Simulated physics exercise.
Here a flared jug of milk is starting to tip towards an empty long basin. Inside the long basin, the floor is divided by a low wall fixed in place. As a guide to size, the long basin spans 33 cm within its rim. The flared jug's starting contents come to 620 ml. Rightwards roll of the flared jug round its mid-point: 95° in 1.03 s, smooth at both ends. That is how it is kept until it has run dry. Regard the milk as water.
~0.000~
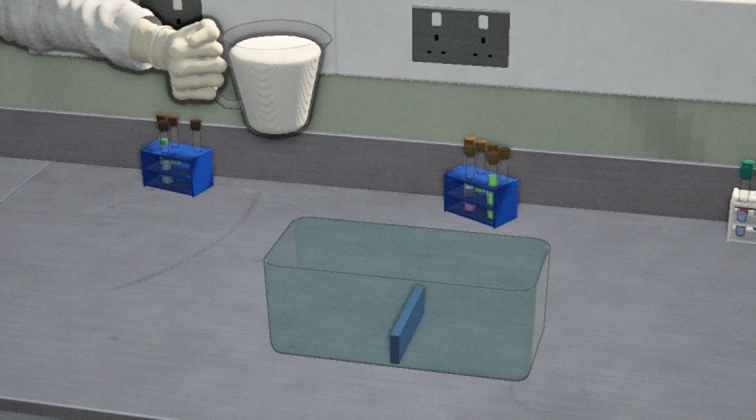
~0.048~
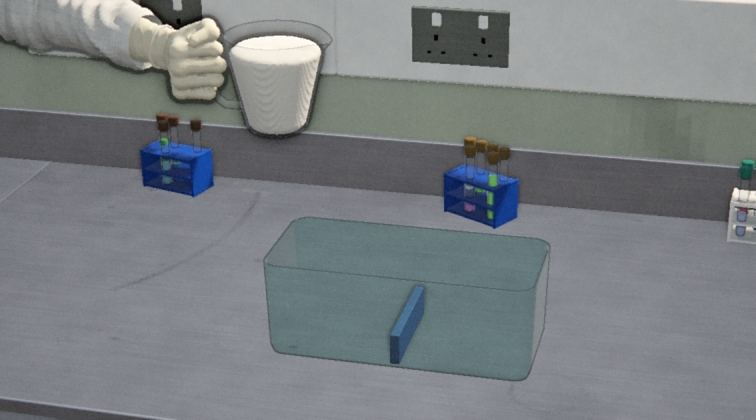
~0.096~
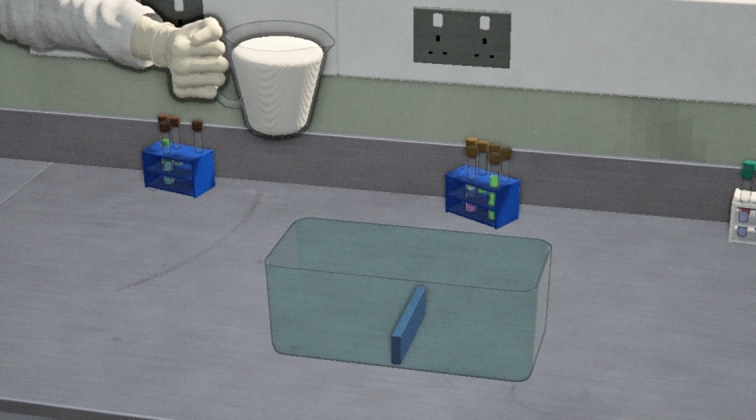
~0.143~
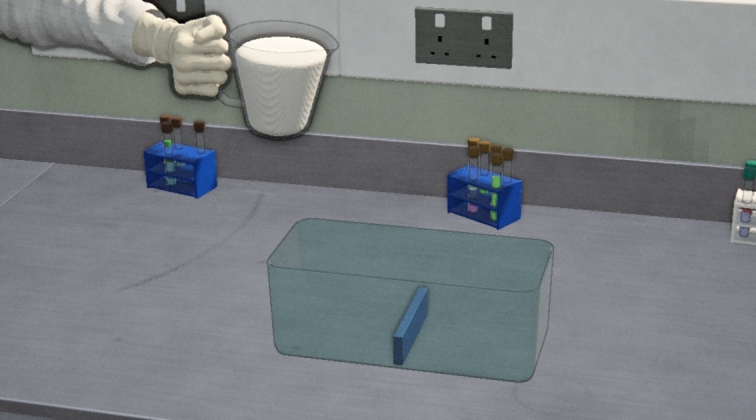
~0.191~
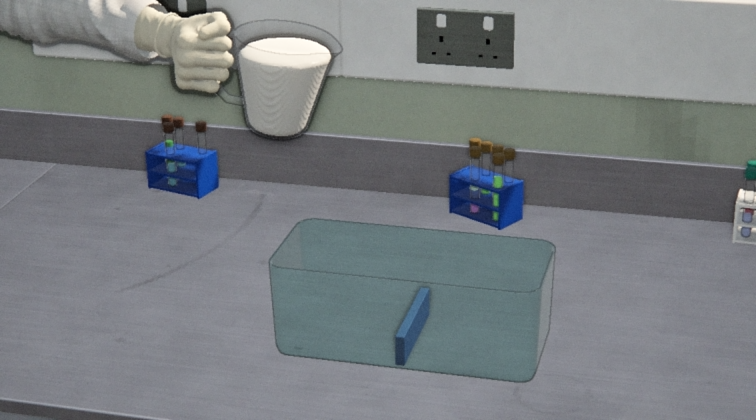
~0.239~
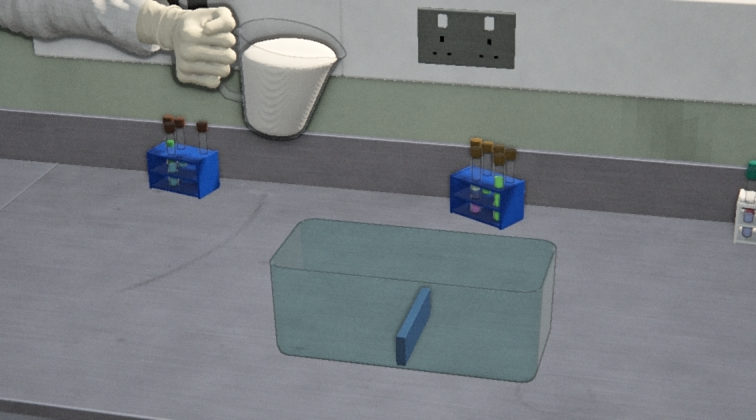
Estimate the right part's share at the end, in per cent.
Roughly 65 per cent is in the right part.
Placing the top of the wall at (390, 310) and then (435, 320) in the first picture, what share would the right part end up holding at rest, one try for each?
Some 90 in a hundred, then some 10 in a hundred.
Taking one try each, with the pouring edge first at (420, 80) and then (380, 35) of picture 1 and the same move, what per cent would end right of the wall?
Try 1: 90 %; try 2: 90 %.
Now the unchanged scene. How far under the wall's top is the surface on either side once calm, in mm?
Left: Roughly 30 mm; right: Roughly 22 mm.
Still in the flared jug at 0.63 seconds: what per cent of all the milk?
Fraction remaining: Approx. 74 per cent.
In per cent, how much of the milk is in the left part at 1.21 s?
28 %.
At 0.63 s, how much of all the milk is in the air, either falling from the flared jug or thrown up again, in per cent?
Share: Roughly 24 per cent.
By 0.63 s the tilt is 63° and 73 per cent is still to pour, 2 is left of the wall and 1 right of it.
By 0.91 s the tilt is 92° and 22 per cent is still to pour, 9 is left of the wall and 42 right of it.
By 1.21 s the tilt is 95° and 1 per cent is still to pour, 29 is left of the wall and 65 right of it.
By 1.53 s the tilt is 95° and 0 per cent is still to pour, 34 is left of the wall and 65 right of it.
At rest 33 per cent lies left of the wall, 65 right of it and 1 outside.
